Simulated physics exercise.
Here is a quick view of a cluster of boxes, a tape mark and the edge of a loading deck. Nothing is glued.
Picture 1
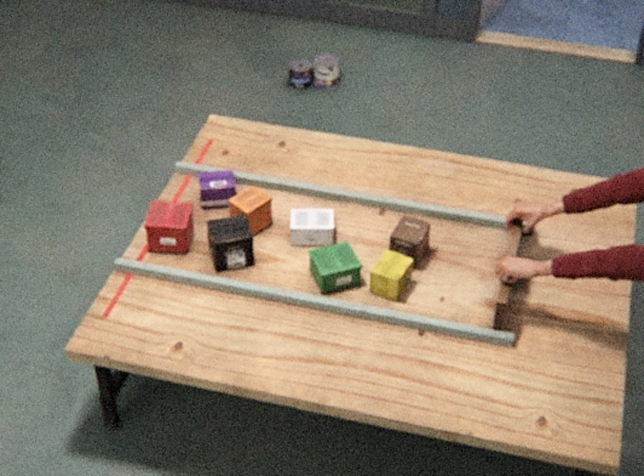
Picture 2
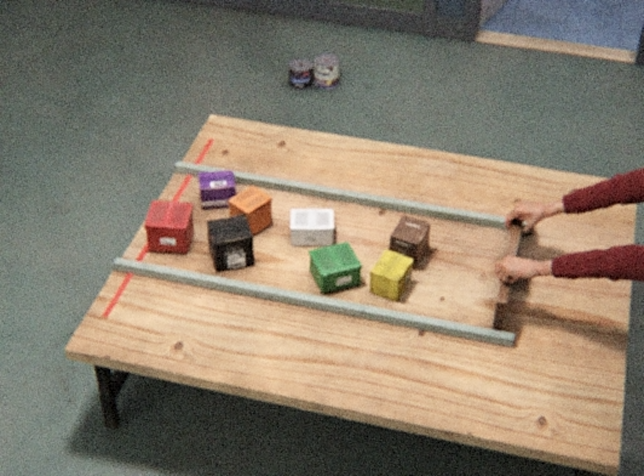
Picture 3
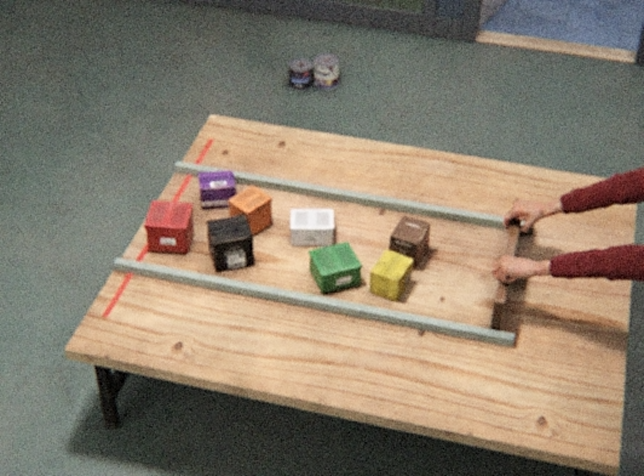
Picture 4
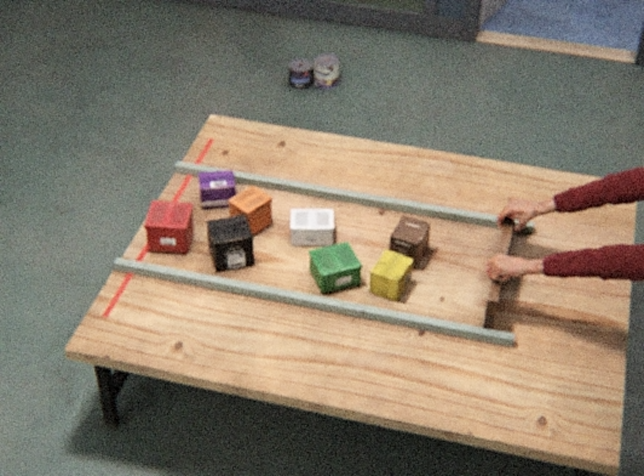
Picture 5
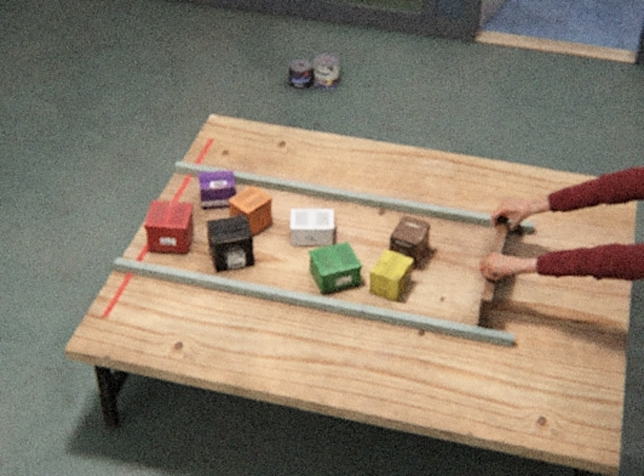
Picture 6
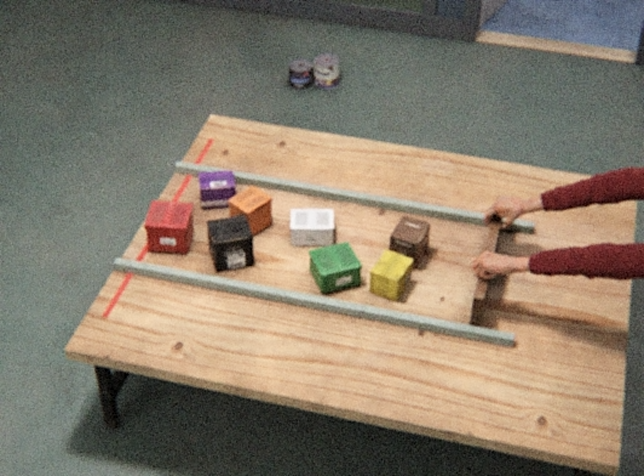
The footage shows colored boxes resting between two rails on a wooden table, with a red tape line at the left, while two hands at the right slide a plank slightly leftward and the boxes stay still.
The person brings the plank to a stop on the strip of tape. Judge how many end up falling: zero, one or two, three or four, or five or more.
My judgement: Five or more.
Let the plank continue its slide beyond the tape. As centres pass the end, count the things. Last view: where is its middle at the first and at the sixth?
First about (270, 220), next about (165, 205).
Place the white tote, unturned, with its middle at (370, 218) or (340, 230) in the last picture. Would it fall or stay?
Well, in both cases in turn, the white tote does not stay and then does not stay.
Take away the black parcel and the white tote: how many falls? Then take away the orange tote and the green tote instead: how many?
The counts: 3 and 3.
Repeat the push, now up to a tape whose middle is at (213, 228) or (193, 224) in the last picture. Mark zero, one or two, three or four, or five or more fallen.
First place: Three or four; second place: 3 or 4.
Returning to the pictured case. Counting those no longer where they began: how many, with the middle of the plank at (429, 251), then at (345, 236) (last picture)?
I make it 0 at the first spot and 4 at the other.
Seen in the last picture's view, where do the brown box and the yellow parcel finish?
The brown box ends at (153, 198) and the yellow parcel at (135, 230).
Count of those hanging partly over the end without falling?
Answer: 3.
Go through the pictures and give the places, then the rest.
The first frame shows red tote (170, 228); purple parcel (218, 190); black parcel (230, 243); plank (510, 265); tape (164, 219).
The second frame shows purple parcel (218, 190); yellow parcel (391, 276).
The third frame shows black parcel (230, 243); green tote (335, 268).
The fourth frame shows red tote (170, 228); plank (501, 264).
The fifth frame shows purple parcel (218, 190); brown box (409, 243).
The sixth frame shows red tote (170, 228); purple parcel (218, 190); black parcel (230, 243); plank (488, 261); tape (164, 219).
Early on, none off yet; red tote at rest near (170, 228); purple parcel at rest near (218, 190); black parcel at rest near (230, 243).
Finally, the number that fall off is five or more; lost, green tote, white tote, orange tote, black parcel and red tote.
